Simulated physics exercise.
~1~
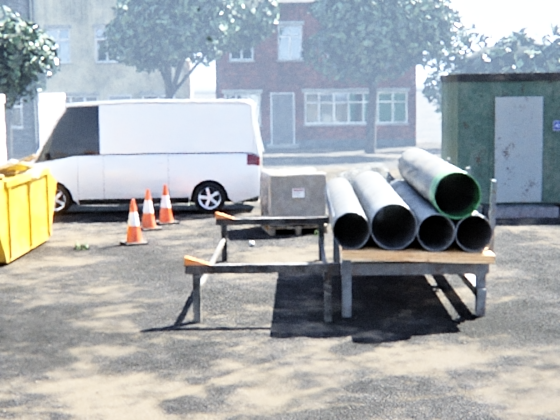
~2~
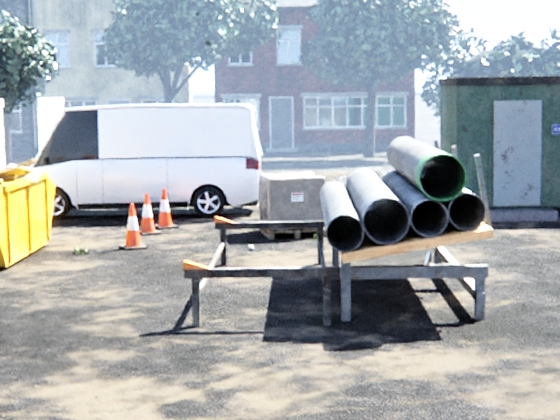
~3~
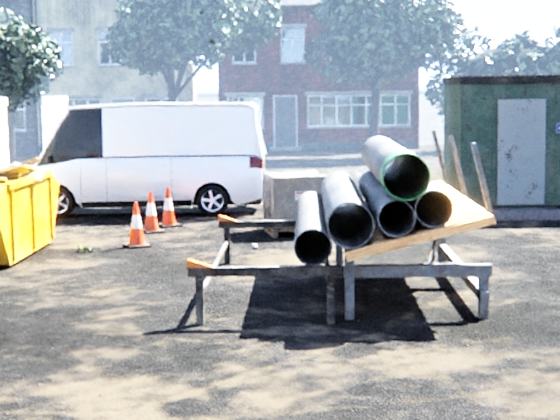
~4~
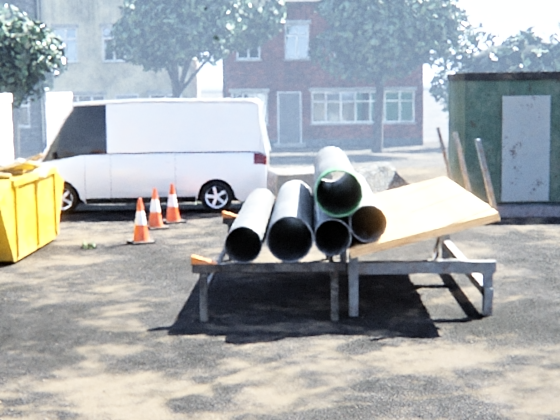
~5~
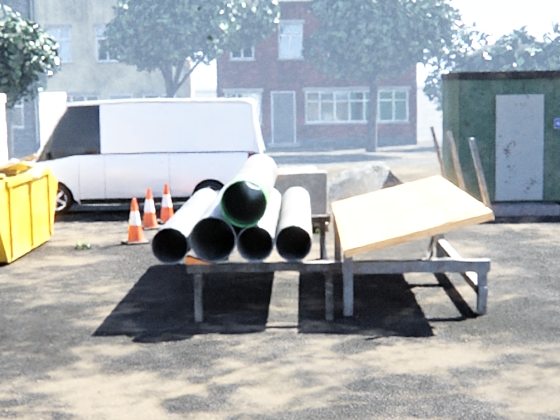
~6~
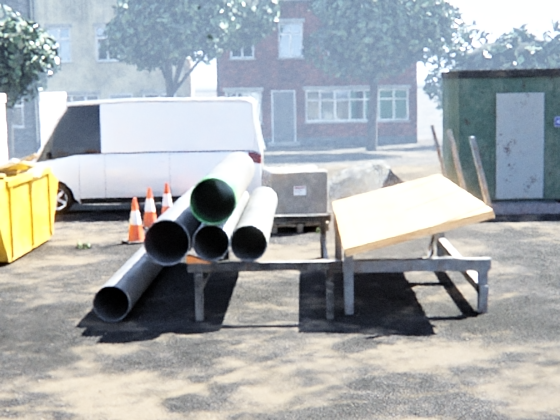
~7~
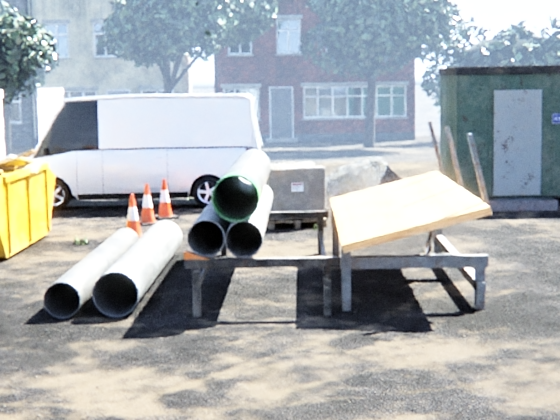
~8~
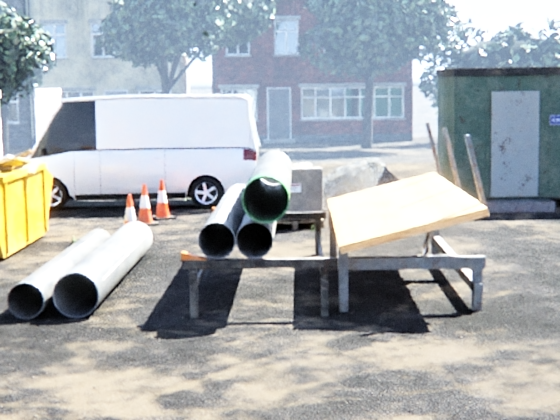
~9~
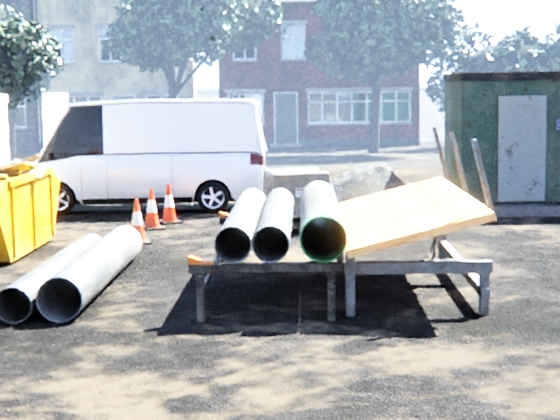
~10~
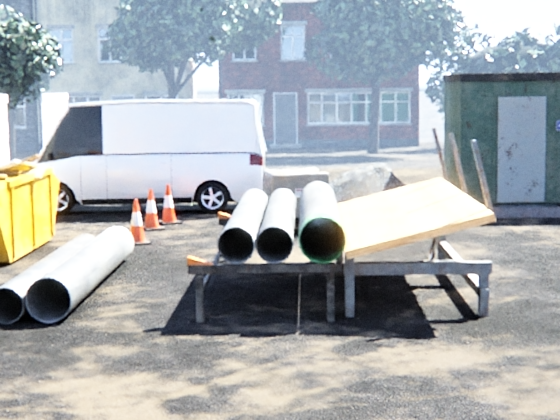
Five hollow grey pipes, one rimmed in green and resting on top of the others, sit stacked on a wooden deck beside a level rack in a yard with a white van and traffic cones. The deck tilts down to the left, and the whole pile rolls across onto the rack, the green pipe still riding on top. At the rack's far end, two pipes go over the left edge and drop to the ground. The green one shifts back right above the remaining two, then drops down beside them. It ends resting on the rack, rightmost of three.
